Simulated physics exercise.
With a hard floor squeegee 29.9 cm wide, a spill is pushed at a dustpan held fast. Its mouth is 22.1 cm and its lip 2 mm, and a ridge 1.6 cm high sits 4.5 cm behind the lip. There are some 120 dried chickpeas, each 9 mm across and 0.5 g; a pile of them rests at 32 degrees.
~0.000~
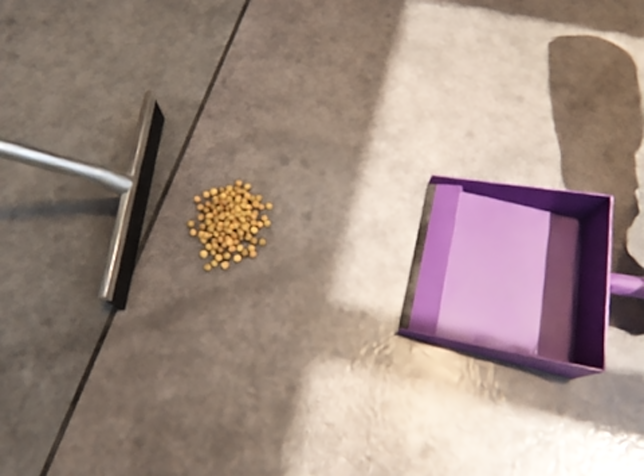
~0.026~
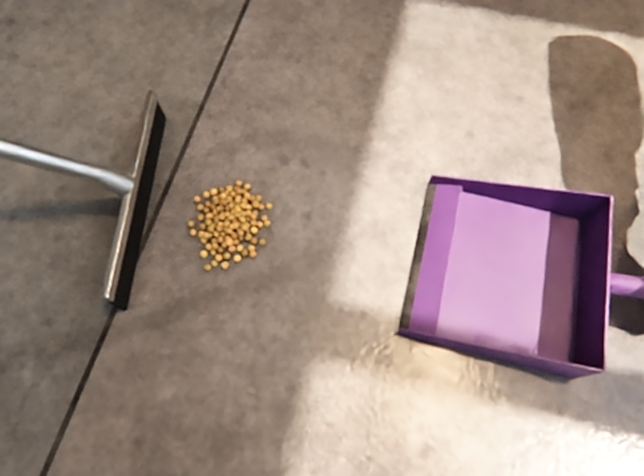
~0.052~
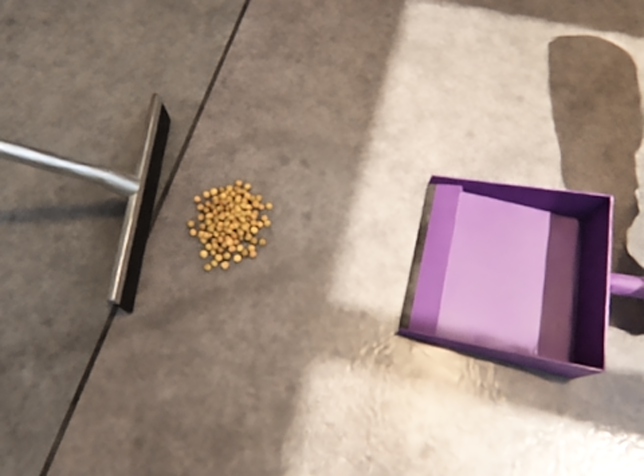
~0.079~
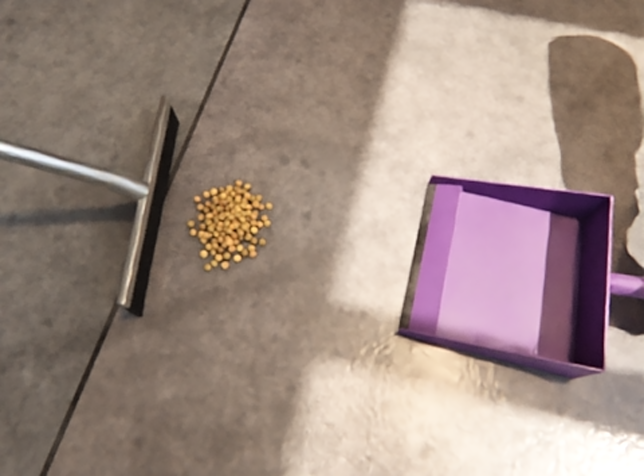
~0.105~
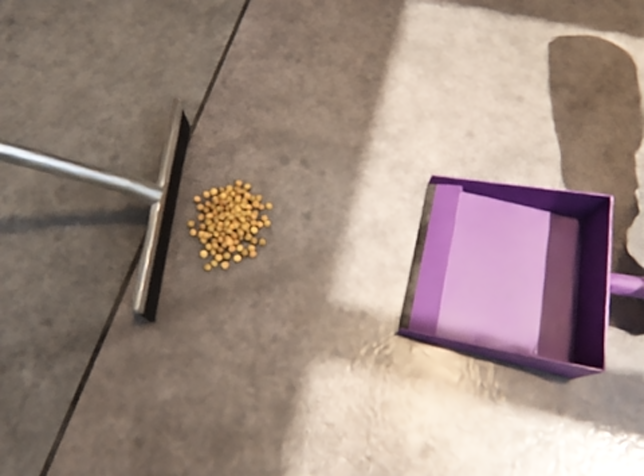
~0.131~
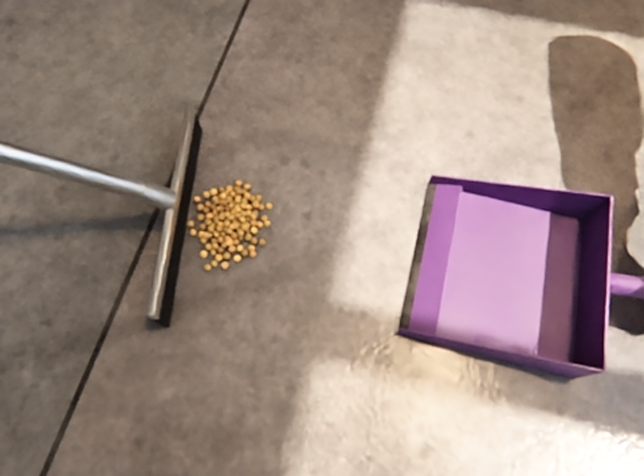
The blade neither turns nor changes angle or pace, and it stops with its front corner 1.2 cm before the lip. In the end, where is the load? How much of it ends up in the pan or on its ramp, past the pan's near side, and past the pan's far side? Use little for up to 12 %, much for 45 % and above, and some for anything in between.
Pan: Some; near side: Little; far side: Little.
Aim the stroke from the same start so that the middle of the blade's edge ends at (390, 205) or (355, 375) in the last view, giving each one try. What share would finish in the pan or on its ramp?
Some 25 and 5 per cent.
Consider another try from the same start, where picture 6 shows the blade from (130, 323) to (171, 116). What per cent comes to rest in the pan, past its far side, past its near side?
That ends as pan 0, far 0, and near 20.
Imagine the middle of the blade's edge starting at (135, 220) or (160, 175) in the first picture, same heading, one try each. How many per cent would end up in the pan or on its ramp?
Some 20 and 25 per cent.
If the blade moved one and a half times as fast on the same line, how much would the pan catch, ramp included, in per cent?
It would come to roughly 40 percent.
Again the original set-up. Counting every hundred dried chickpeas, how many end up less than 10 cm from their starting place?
I'd guess some 0 per cent.
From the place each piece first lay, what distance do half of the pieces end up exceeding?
I'd say close to 26 cm.
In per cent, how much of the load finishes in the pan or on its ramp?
Roughly 20 %.
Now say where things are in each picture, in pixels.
The first picture shows blade from (107, 297) to (151, 98), moved 0.0 cm, 0 of the pieces shifted so far; middle of the pieces at (227, 221); pan at (510, 277).
The second picture shows blade from (108, 297) to (153, 98), moved 0.3 cm, 0 of the pieces shifted so far; middle of the pieces at (227, 221).
The third picture shows blade from (114, 300) to (158, 100), moved 1.1 cm, 0 of the pieces shifted so far; middle of the pieces at (227, 221).
The fourth picture shows blade from (125, 304) to (167, 103), moved 2.5 cm, 0 of the pieces shifted so far; middle of the pieces at (227, 221).
The fifth picture shows blade from (139, 309) to (178, 106), moved 4.3 cm, 0 of the pieces shifted so far; middle of the pieces at (227, 221).
The sixth picture shows blade from (154, 315) to (191, 111), moved 6.4 cm, 0 of the pieces shifted so far; middle of the pieces at (227, 221); pan at (510, 277). Its pace works out near 0.79 m/s, heading 6 degrees towards the viewer's side.
After 0.31 s, middle of the blade 18 cm from the lip; 0 % over the lip, far side 0 %, near side 0 %.
Then, at 0.43 s, middle of the blade 8 cm from the lip; 0 % over the lip, far side 0 %, near side 5 %.
Then, at 0.68 s, middle of the blade 4 cm from the lip; 20 % over the lip, far side 5 %, near side 5 %.
By 1.1 s all is still; pan 20 %, near side 5 %, far side 5 %, in front of the lip or behind the blade 70 %.
